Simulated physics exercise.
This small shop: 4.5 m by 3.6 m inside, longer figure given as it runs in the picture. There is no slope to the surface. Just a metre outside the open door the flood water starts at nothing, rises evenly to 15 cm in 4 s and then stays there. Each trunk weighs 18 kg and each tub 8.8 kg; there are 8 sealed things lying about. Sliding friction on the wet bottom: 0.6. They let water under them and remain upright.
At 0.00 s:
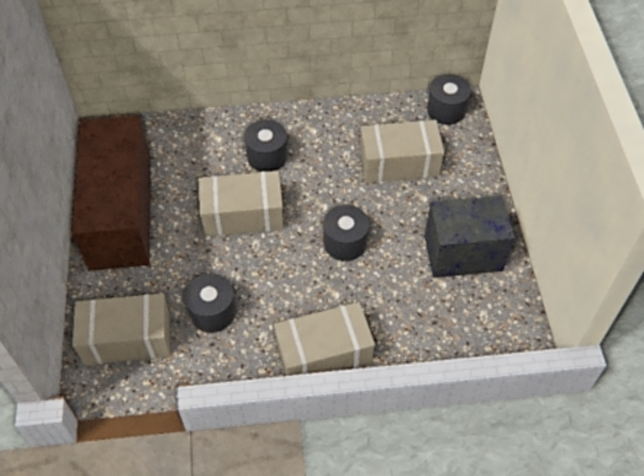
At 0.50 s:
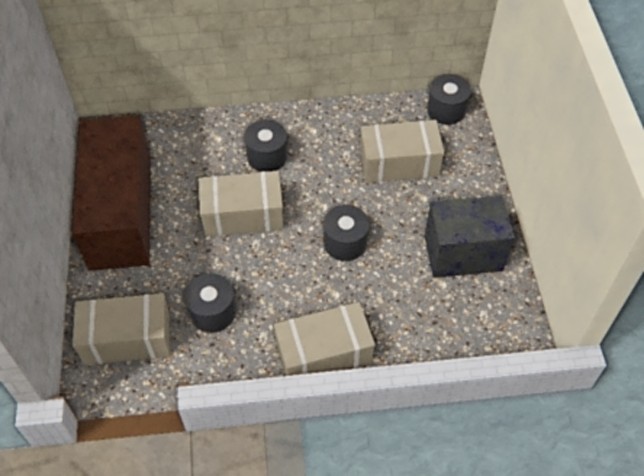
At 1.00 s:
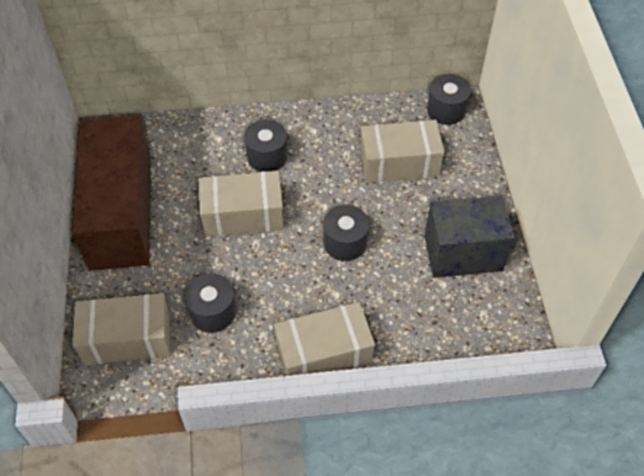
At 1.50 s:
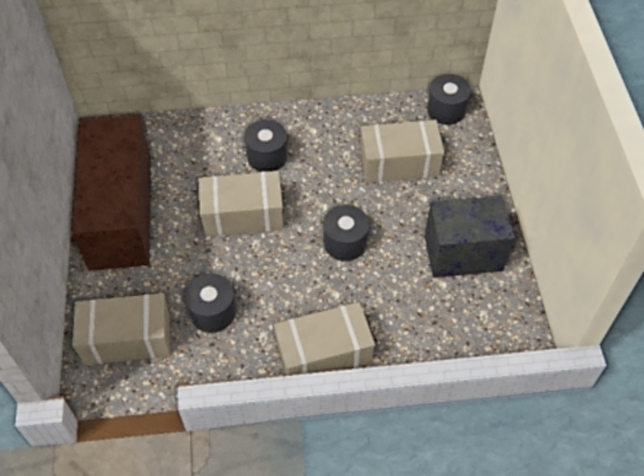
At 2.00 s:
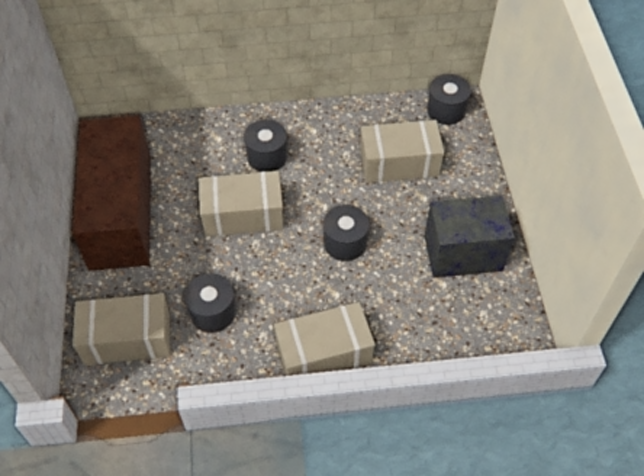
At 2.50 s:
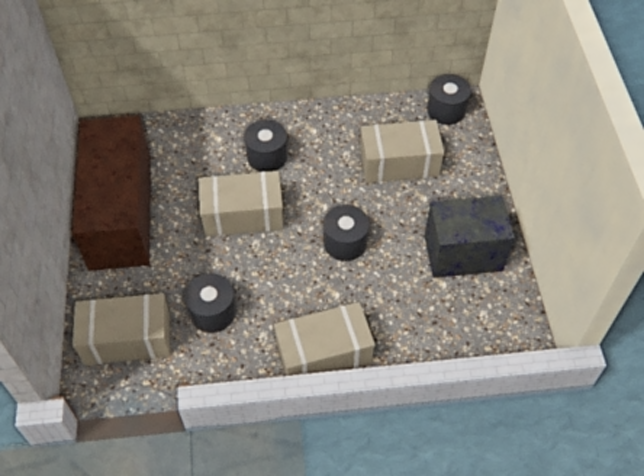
The clip shows a small walled room with a gravel floor, holding tan boxes, dark round tubs, a reddish-brown block and a dark box, all staying still while bluish water spreads leftward outside over the paving toward the doorway.
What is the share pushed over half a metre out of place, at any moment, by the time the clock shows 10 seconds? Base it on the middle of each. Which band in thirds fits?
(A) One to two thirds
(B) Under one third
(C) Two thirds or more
Under one third (B).
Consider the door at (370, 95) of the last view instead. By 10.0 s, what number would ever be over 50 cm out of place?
You'd get 1 in that case.
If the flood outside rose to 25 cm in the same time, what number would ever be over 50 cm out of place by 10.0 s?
The count would be 6.
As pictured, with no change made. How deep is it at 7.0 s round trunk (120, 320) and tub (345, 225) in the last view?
First about 8 cm, second about 2 cm.
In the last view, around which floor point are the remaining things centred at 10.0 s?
Somewhere near (321, 209).
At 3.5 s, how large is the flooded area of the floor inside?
1.0 m2.
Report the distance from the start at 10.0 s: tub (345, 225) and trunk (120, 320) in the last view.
In turn: 5 cm, 150 cm.
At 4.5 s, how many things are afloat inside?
It comes to 0.
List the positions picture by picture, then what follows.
The first picture shows a trunk at (119, 319) rests on the ground; a tub at (265, 136) rests on the ground; 0.0 m2 under water; 0 of 8 have shifted.
The second picture shows a trunk at (119, 319) rests on the ground; a tub at (265, 136) rests on the ground; water covers 0.0 m2; 0 of 8 have shifted.
The third picture shows a trunk at (119, 319) rests on the ground; a tub at (265, 136) rests on the ground; 0.0 m2 under water; 0 of 8 have shifted.
The fourth picture shows a trunk at (119, 319) rests on the ground; a tub at (265, 136) rests on the ground; water covers 0.0 m2; 0 of 8 have shifted.
The fifth picture shows a trunk at (119, 319) rests on the ground; a tub at (265, 136), on the bottom; water covers 0.0 m2; 0 of 8 have shifted.
The sixth picture shows a trunk at (119, 319), on the bottom; a tub at (265, 136) rests on the ground; 0.1 m2 under water; 0 of 8 have shifted.
After 3.5 s 0 of 8 are over 50 cm from their spots; 0 afloat.
After 4.5 s 0 of 8 are over 50 cm from their spots; 0 afloat.
After 7.0 s 1 of 8 are over 50 cm from their spots; 1 afloat.
After 10.0 s 2 of 8 are over 50 cm from their spots, and 2 have been at some point; 2 afloat.
